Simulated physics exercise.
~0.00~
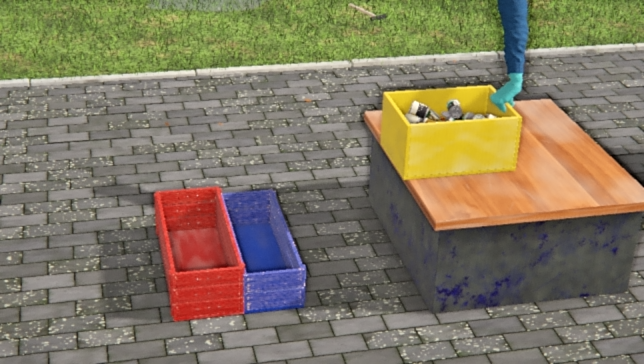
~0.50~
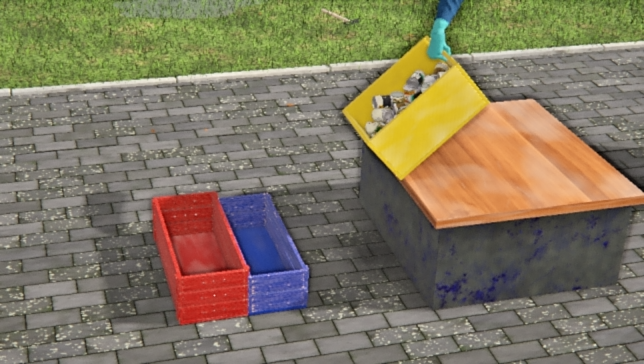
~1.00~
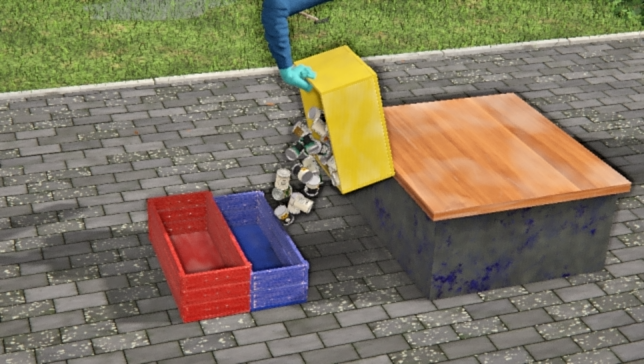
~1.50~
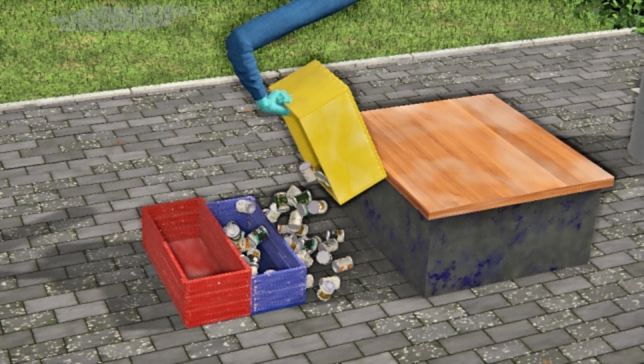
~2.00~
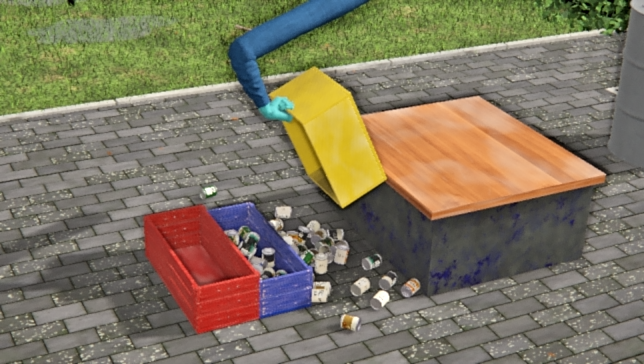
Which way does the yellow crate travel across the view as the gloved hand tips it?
It moves to the left, going over the end of the bench toward the side where the tubs stand.
On grey paving beside a strip of grass, a yellow crate full of small tins sits on a wooden-topped bench, with a blue tub and a red tub standing empty to the left. A gloved hand grips the crate and tilts it up over the bench's left end. The crate swings past upright onto its side, and the tins begin tumbling out in a cluster. Tipped further with its mouth downward, it is held there as more tins pour down. Some land in the blue tub, while many scatter on the paving between it and the bench, and the red tub stays empty.
